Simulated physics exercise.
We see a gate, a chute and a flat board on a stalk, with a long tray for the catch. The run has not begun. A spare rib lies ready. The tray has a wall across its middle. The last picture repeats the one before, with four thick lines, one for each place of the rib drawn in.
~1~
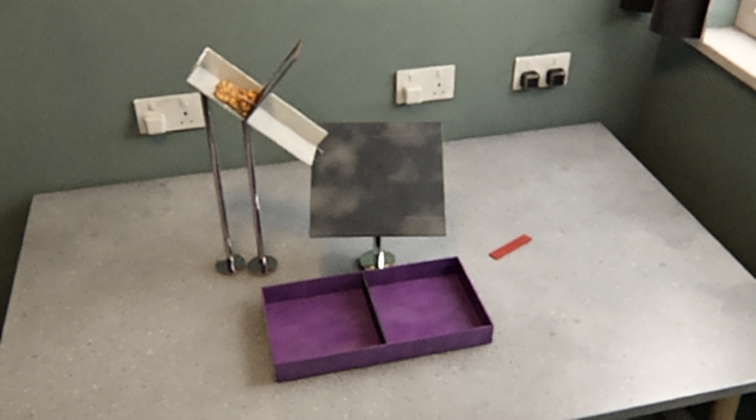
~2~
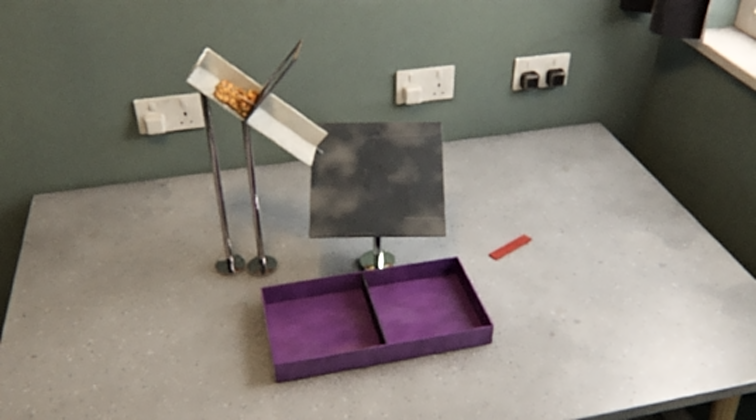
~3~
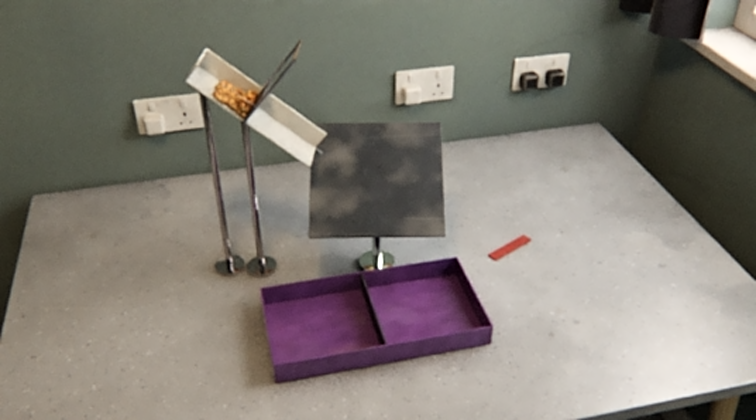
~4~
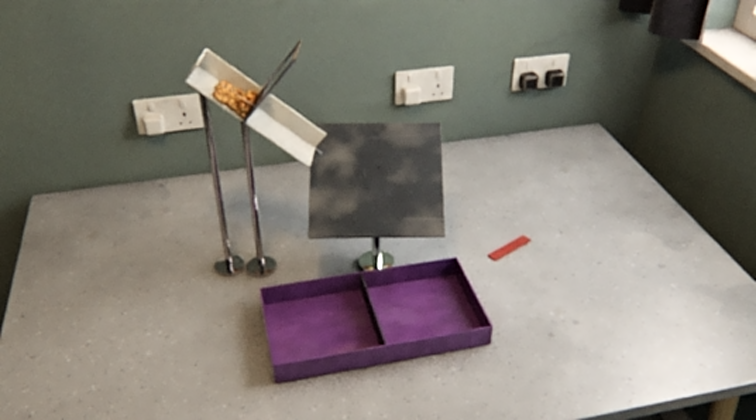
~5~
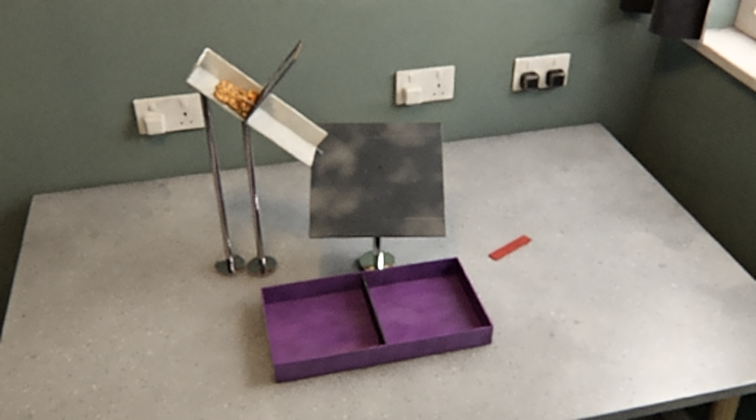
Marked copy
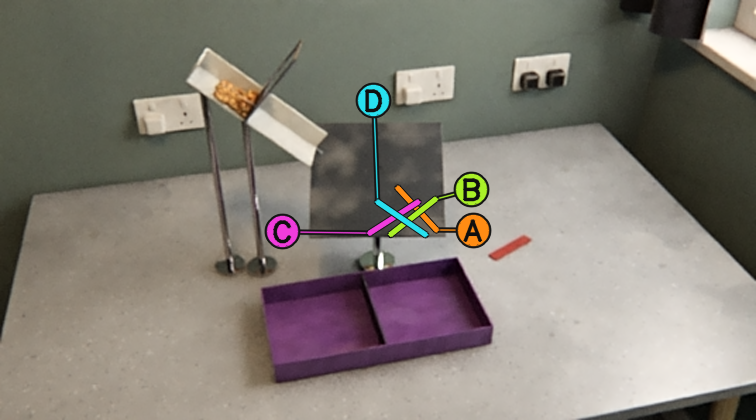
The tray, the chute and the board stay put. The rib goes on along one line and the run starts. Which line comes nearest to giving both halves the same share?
B is best.
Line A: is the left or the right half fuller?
Right.
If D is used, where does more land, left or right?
More lands on the right.
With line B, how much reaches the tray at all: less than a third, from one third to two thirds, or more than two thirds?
More than two thirds.
On the marked copy, line A from (397, 188) to (436, 230); line B from (435, 199) to (390, 234); line C from (417, 202) to (369, 233); line D from (377, 202) to (425, 234).
With A, of what is caught, a small part in the left half, nearly all in the right.
With B, of what is caught, about half in the left half, about half in the right.
With C, of what is caught, nearly all in the left half, a small part in the right.
With D, of what is caught, a small part in the left half, most in the right.
